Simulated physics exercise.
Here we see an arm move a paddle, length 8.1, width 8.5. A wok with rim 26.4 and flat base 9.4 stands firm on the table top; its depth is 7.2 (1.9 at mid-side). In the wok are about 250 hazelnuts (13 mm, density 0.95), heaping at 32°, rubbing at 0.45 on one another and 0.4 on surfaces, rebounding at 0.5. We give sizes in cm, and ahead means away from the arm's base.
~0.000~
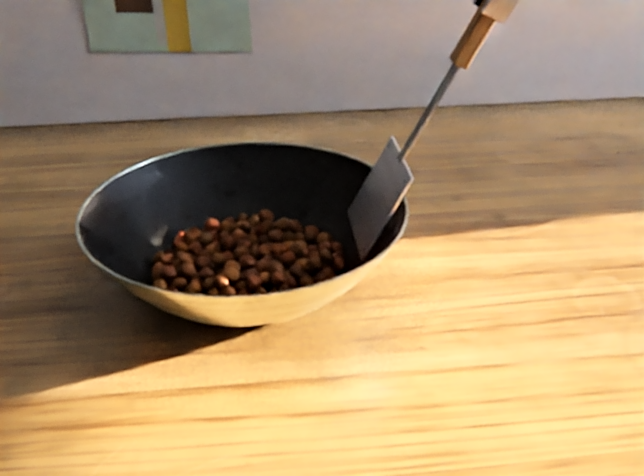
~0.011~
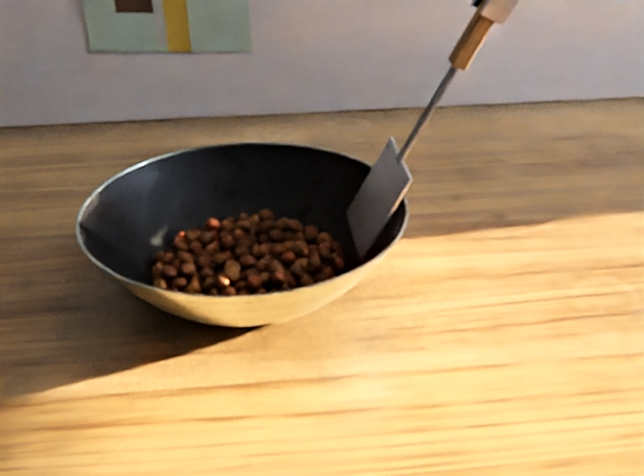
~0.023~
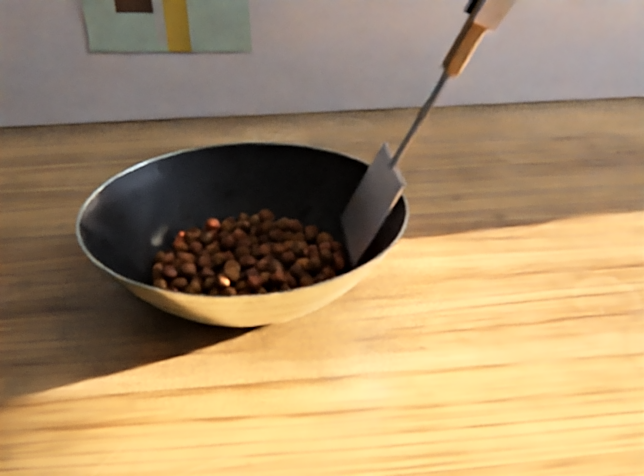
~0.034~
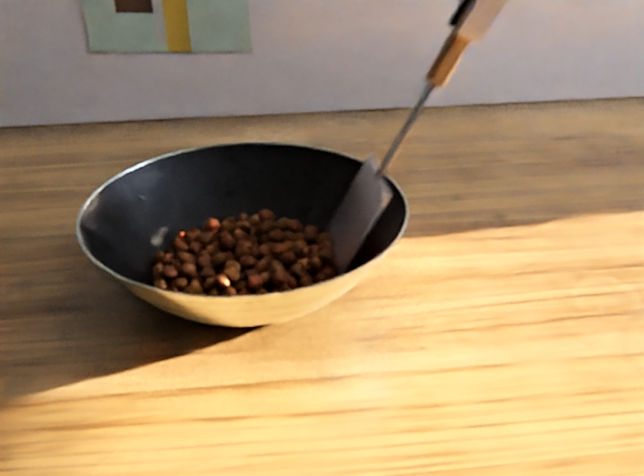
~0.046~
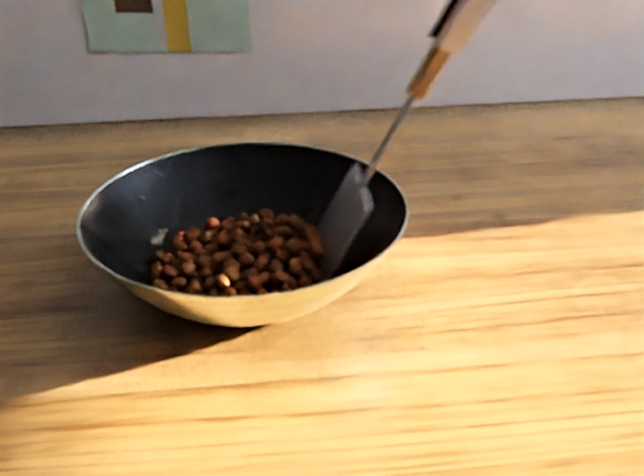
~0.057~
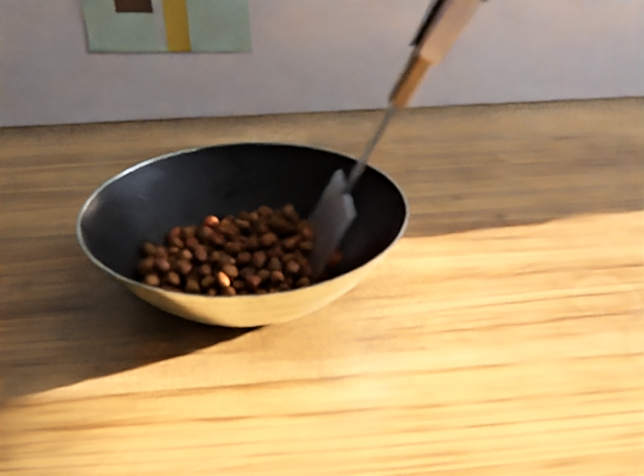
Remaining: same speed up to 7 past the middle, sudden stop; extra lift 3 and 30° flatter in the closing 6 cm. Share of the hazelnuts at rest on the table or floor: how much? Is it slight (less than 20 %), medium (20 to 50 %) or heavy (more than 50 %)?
Medium.
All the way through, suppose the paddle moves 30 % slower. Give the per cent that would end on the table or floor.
I'd expect near 20 per cent.
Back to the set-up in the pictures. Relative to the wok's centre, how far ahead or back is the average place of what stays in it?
Ahead of centre, roughly 3.0 centimetres.
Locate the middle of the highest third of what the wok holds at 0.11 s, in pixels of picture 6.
Roughly pixel (159, 237).
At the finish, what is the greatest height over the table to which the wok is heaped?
4.5 cm.
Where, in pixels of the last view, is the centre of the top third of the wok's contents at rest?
Somewhere around (173, 269) in the last picture.
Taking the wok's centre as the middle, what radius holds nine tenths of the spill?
50 cm.
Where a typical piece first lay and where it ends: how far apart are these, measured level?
Some 7 centimetres.
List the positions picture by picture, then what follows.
The first picture shows the paddle top edge at (402, 156), sloping 62°; upper third of the load around (253, 259), from x 160 to 340, top at y 215; 246 in the wok.
The second picture shows the paddle top edge at (401, 157), sloping 62°; upper third of the load around (253, 259), from x 160 to 340, top at y 215.
The third picture shows the paddle top edge at (394, 163), sloping 62°; upper third of the load around (254, 259), from x 160 to 340, top at y 215.
The fourth picture shows the paddle top edge at (380, 174), sloping 62°; upper third of the load around (252, 260), from x 160 to 340, top at y 215.
The fifth picture shows the paddle top edge at (363, 185), sloping 62°; upper third of the load around (254, 258), from x 155 to 335, top at y 215.
The sixth picture shows the paddle top edge at (345, 192), sloping 62°; upper third of the load around (251, 254), from x 145 to 335, top at y 215; 246 in the wok.
After 0.09 s, sloping 62°, highest piece 7 above the table; 246 in the wok.
After 0.11 s, sloping 53°, highest piece 10 above the table; 245 in the wok, 1 on the blade or in flight.
After 0.33 s, sloping 32°, highest piece 18 above the table; 156 in the wok, 24 on the table or floor, 66 on the blade or in flight.
After 1.38 s, sloping 32°, highest piece 4 above the table; 155 in the wok, 91 on the table or floor.
In the end, 155 in the wok, 91 on the table or floor. That is 37 % on the table or floor.
